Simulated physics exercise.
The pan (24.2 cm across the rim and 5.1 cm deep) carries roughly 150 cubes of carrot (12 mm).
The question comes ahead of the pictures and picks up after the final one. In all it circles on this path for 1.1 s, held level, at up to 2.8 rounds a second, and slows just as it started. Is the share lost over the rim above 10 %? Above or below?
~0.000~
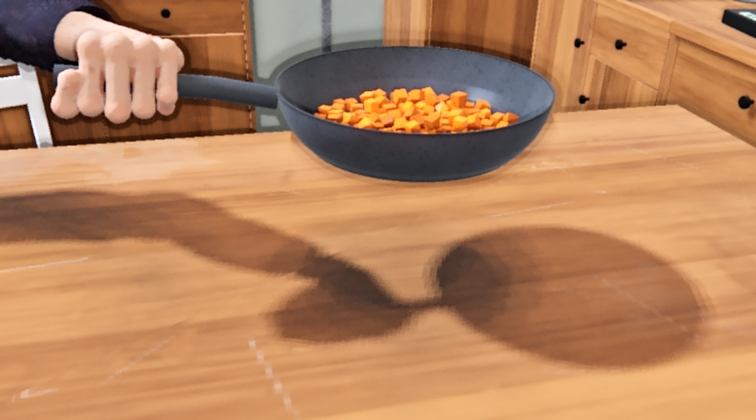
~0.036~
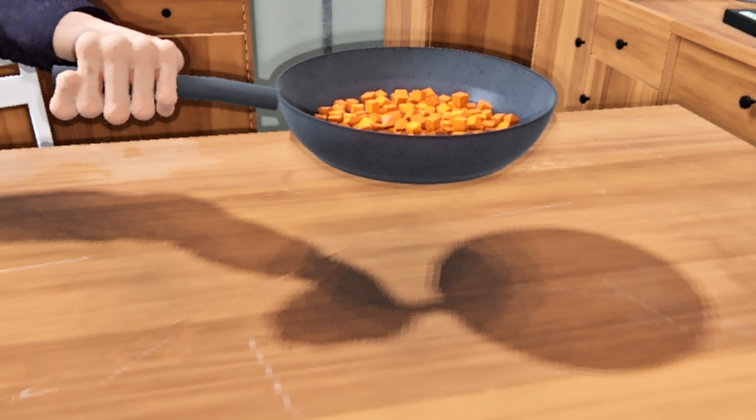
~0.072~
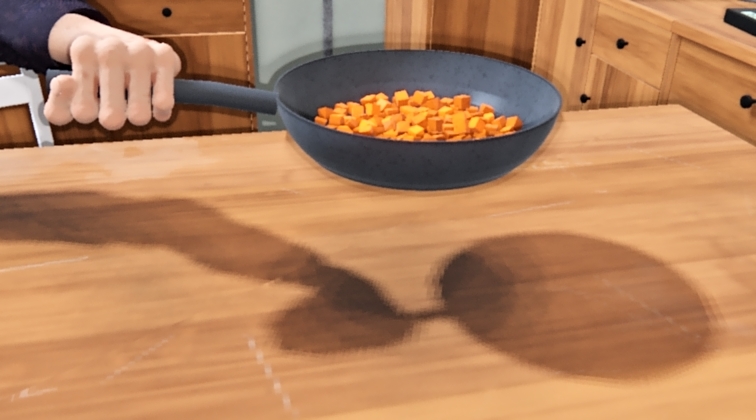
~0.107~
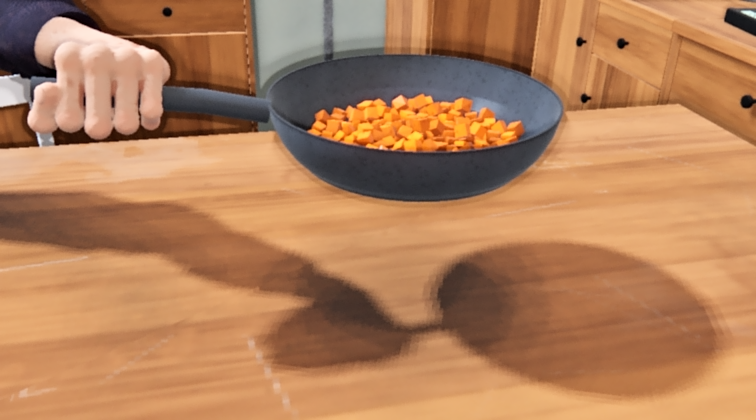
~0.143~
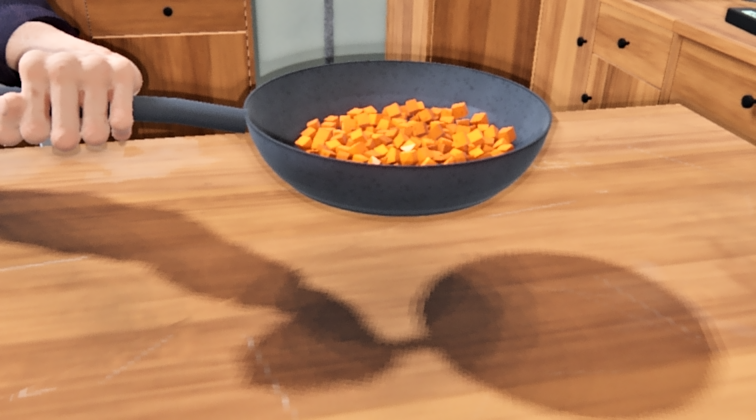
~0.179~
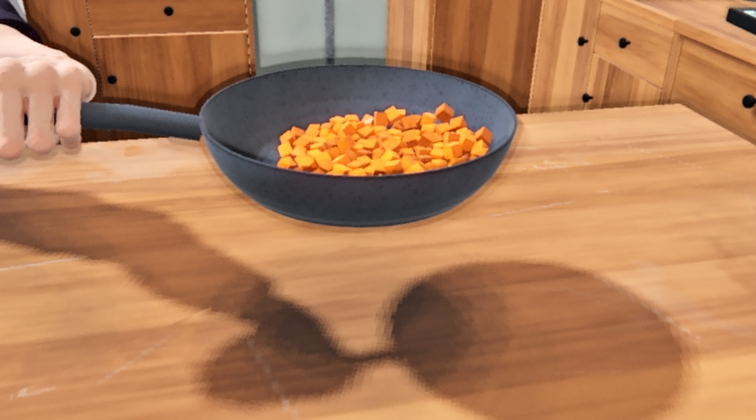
My guess is more than ten percent escapes.
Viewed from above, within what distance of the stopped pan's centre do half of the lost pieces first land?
It comes to close to 36 centimetres.
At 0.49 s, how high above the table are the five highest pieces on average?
Estimate: Close to 23 cm.
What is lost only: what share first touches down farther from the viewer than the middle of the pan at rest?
Share: Near 60 %.
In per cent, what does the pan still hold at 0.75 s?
Estimate: Around 55 percent.
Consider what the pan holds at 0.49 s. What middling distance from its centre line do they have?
Distance: Roughly 9.0 cm.
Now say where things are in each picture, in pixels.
Pan at (411, 143); tilt 0 degrees; moved 0.0 cm; top of the load at (398, 99), in the first frame.
Pan at (412, 144); tilt 0 degrees; moved 0.4 cm; top of the load at (416, 99), in the second frame.
Pan at (414, 151); tilt 0 degrees; moved 1.6 cm; top of the load at (417, 101), in the third frame.
Pan at (411, 161); tilt 0 degrees; moved 3.4 cm; top of the load at (463, 106), in the fourth frame.
Pan at (395, 176); tilt 0 degrees; moved 6.0 cm; top of the load at (395, 112), in the fifth frame.
Pan at (358, 186); tilt 0 degrees; moved 8.8 cm; top of the load at (385, 119). Its speed is now 1.09 m/s, in the sixth frame.
After 0.49 s, pan 80 %, in the air 20 %; middle of the pieces not yet landed near (369, 87).
After 0.75 s, fallen behind where it stops 10 %, pan 55 %, fallen right of where it stops 10 %, in the air 15 %; middle of the pieces not yet landed near (311, 140).
After 0.99 s, fallen behind where it stops 20 %, pan 45 %, fallen right of where it stops 15 %, fallen in front of where it stops 10 %, fallen left of where it stops 5 %, in the air 5 %; middle of the pieces not yet landed near (377, 131).
Then, at 1.22 s, fallen behind where it stops 20 %, pan 45 %, fallen right of where it stops 20 %, fallen in front of where it stops 10 %, fallen left of where it stops 5 %; middle of the pieces not yet landed near (293, 145).
By 2.2 s all is still; fallen behind where it stops 20 %, pan 45 %, fallen right of where it stops 20 %, fallen in front of where it stops 10 %, fallen left of where it stops 5 %.
